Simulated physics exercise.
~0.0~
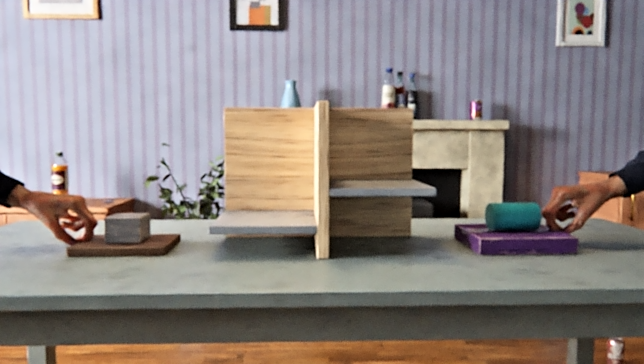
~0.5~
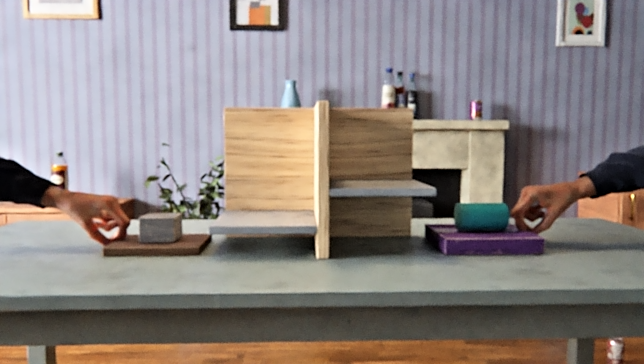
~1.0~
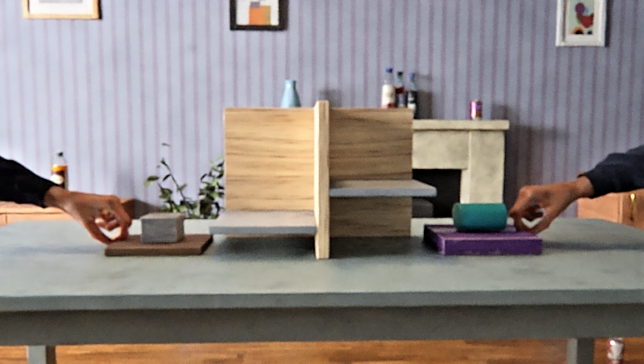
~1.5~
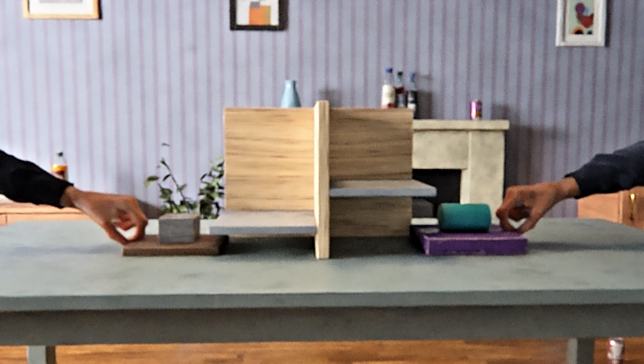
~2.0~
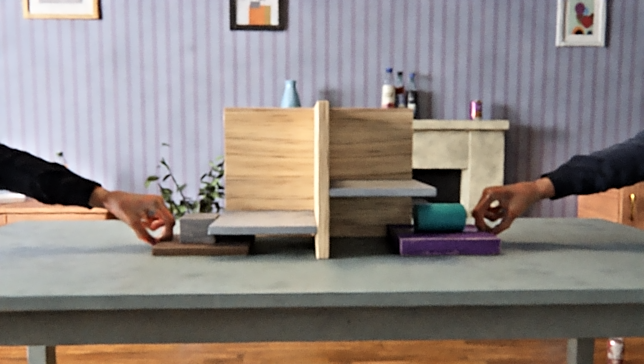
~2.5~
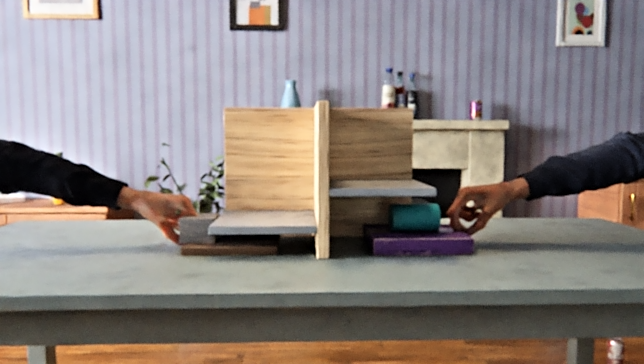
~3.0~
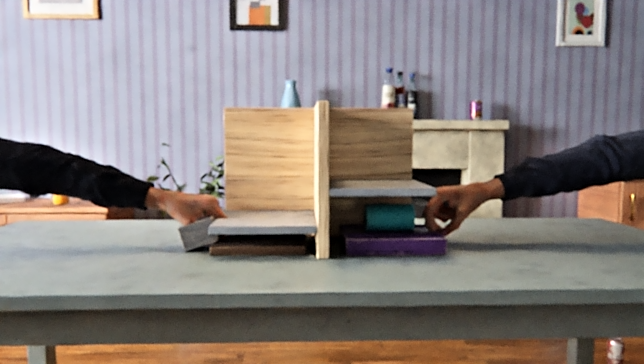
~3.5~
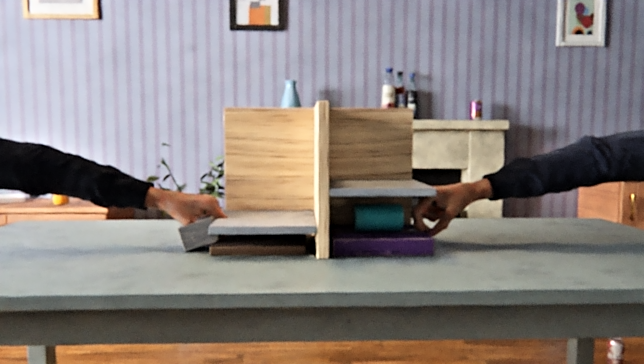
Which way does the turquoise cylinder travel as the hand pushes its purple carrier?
It travels to the left, riding on the purple box until it is under the right-hand shelf of the stand.
